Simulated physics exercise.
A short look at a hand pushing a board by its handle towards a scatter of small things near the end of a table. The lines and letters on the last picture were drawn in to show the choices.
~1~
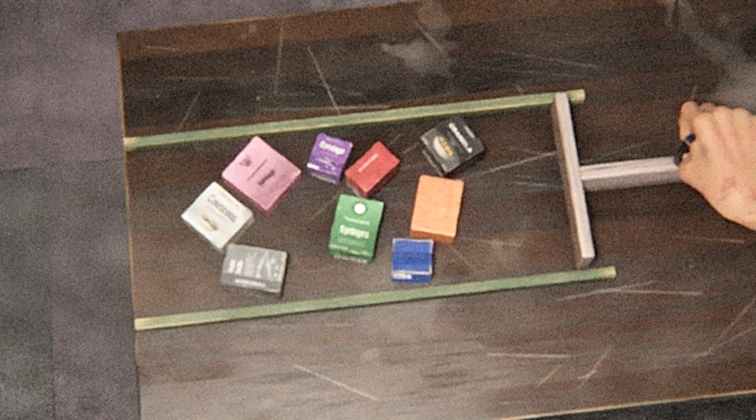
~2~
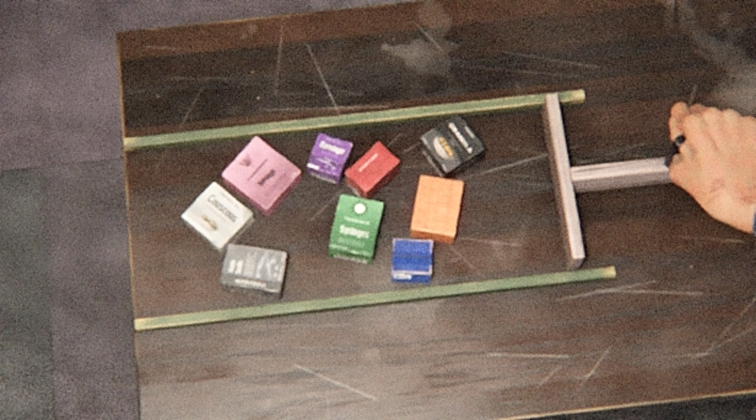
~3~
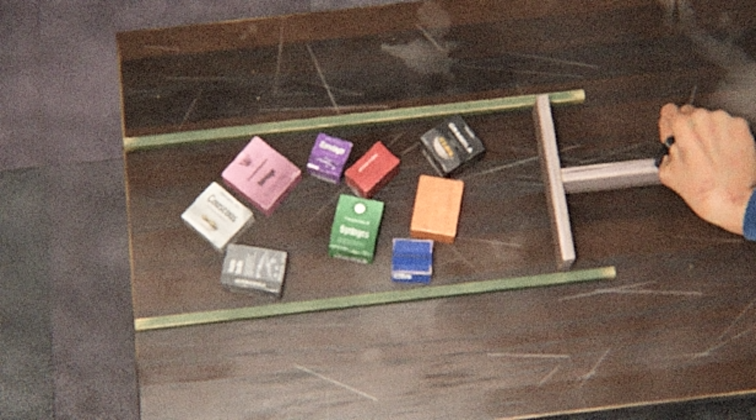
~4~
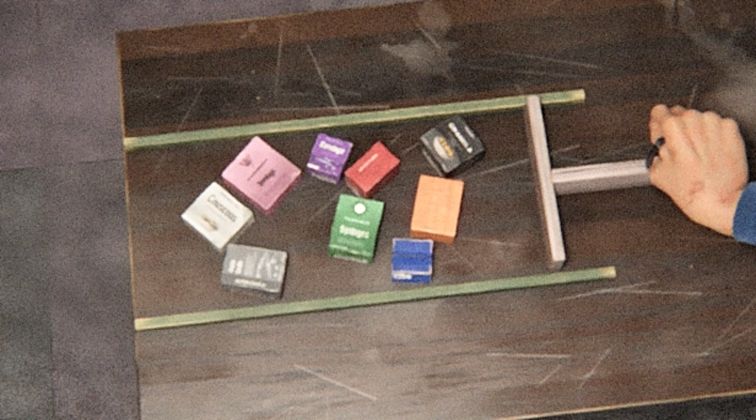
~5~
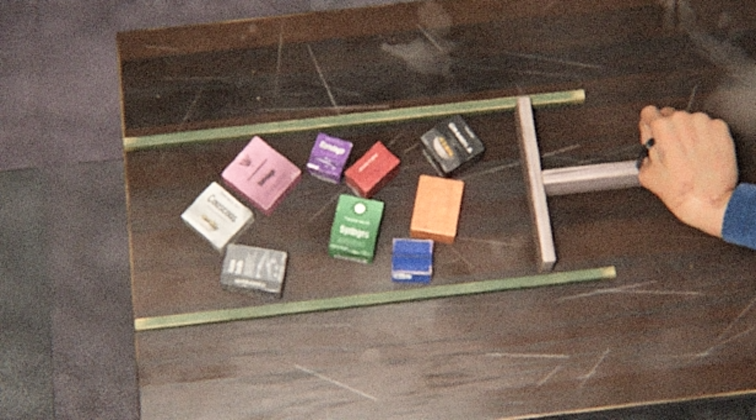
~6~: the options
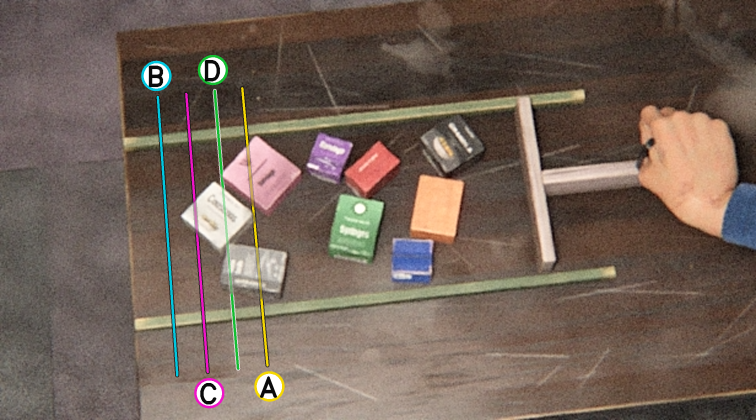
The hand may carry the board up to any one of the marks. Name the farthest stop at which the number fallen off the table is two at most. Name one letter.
No third one falls up to A.
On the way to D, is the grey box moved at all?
By then, yes.
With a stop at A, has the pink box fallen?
No.
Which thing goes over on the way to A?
The white packet goes over.
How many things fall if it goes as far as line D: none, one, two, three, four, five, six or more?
By then, three.
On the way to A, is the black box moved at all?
Yes.
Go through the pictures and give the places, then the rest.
The first picture shows purple box (330, 159); grey box (255, 272); red packet (372, 173).
The second picture shows board (565, 174); pink box (262, 177).
The third picture shows board (555, 175); green box (356, 229).
The fourth picture shows board (546, 176); white packet (218, 219).
The fifth picture shows board (536, 177); purple box (330, 159); grey box (255, 272); red packet (372, 173).
On the marked copy, A at (254, 222); B at (167, 232); C at (197, 228); D at (226, 225).
Taking A. A third of the way, board (435, 188); black box (397, 145); purple box (324, 158).
Two thirds of the way, board (334, 199); white packet (180, 235); grey box (215, 281).
When it is over, board (257, 208); white packet over the edge; grey box (140, 296); one fallen.
As for the rest, B drops six; C drops four; D drops three.
